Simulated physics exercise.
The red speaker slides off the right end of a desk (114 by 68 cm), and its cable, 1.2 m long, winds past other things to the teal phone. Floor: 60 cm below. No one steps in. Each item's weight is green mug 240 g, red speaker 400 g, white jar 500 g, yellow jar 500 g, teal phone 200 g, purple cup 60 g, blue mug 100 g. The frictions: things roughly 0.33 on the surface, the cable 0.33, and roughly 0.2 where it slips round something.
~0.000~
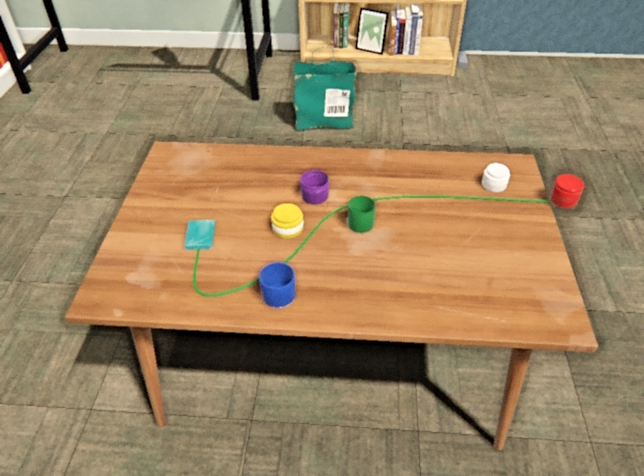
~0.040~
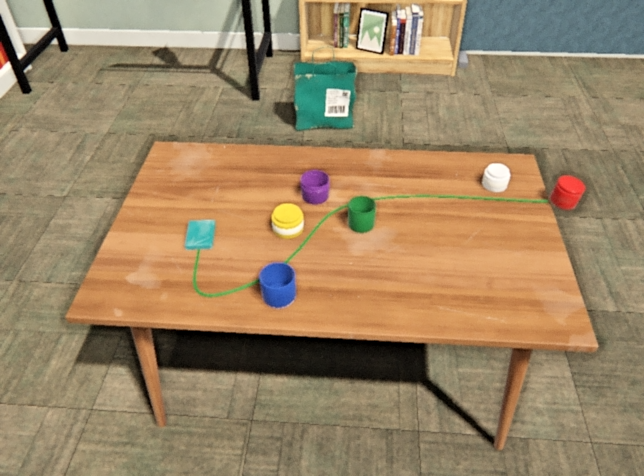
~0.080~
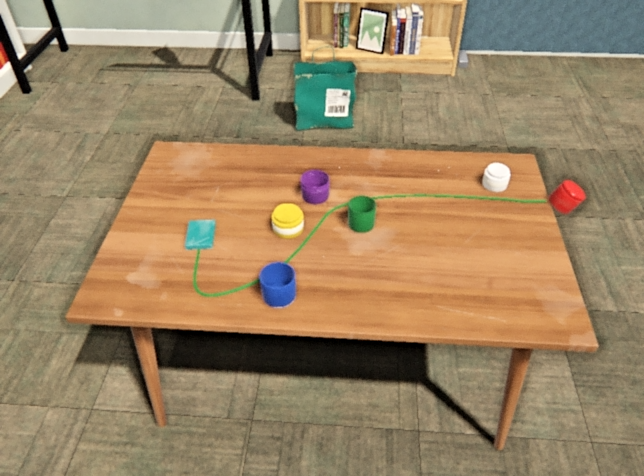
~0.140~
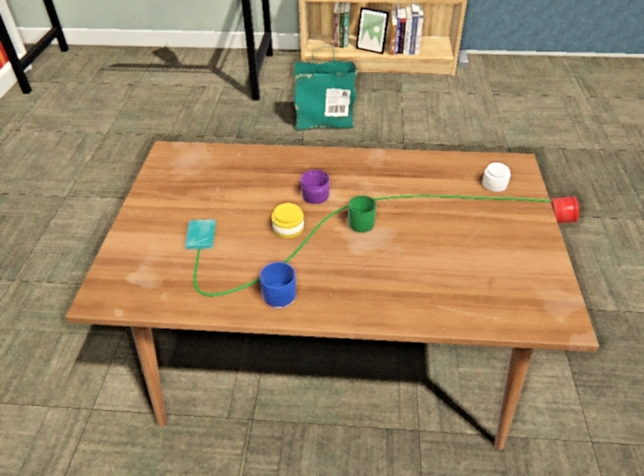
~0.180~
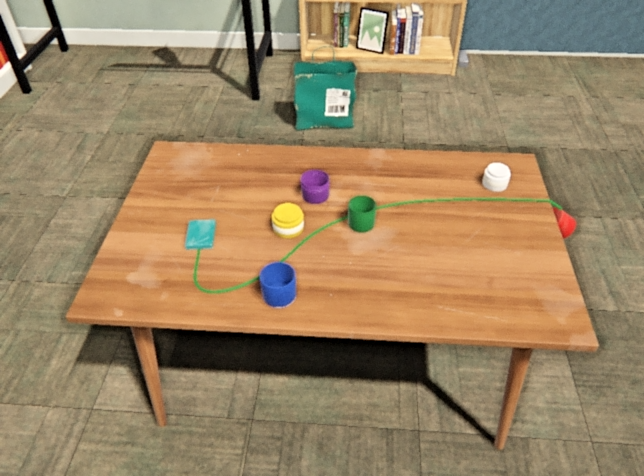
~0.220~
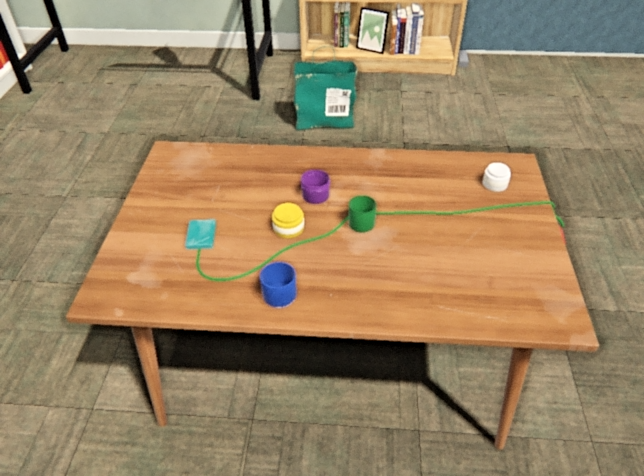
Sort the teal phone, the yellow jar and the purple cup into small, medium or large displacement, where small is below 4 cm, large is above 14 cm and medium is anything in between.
Teal phone: Large; yellow jar: Medium; purple cup: Small.
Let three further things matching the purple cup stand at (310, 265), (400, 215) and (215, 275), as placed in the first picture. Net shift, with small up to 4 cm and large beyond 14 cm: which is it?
Shift 1: Minor. Shift 2: Medium. Shift 3: Major.
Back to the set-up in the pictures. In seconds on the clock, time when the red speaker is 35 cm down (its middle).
At about 0.34 s.
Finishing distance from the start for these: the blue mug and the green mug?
The blue mug ends up around 0 cm from its start and the green mug around 8 cm.
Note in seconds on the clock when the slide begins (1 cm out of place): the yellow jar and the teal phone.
Approx. times - yellow jar: 0.44 s, teal phone: 0.32 s.
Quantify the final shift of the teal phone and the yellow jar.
Teal phone 30 cm, yellow jar 8 cm.
At 0.5 s, the cable's tail end at (273, 228); teal phone 15 cm off its start, yellow jar 3 cm off its start, red speaker over the edge.
At 0.7 s, the cable's tail end at (326, 262); teal phone 28 cm off its start, yellow jar 8 cm off its start, red speaker over the edge.
At 1.0 s, the cable's tail end at (332, 263); teal phone 29 cm off its start at (312, 255), yellow jar 8 cm off its start at (314, 200), red speaker over the edge.
At 1.2 s, the cable's tail end at (332, 263); teal phone 29 cm off its start, yellow jar 8 cm off its start, red speaker over the edge.
At 2.4 s, the cable's tail end at (332, 263); teal phone 29 cm off its start at (312, 255), yellow jar 8 cm off its start at (314, 200), purple cup 0 cm off its start at (315, 178), red speaker over the edge.
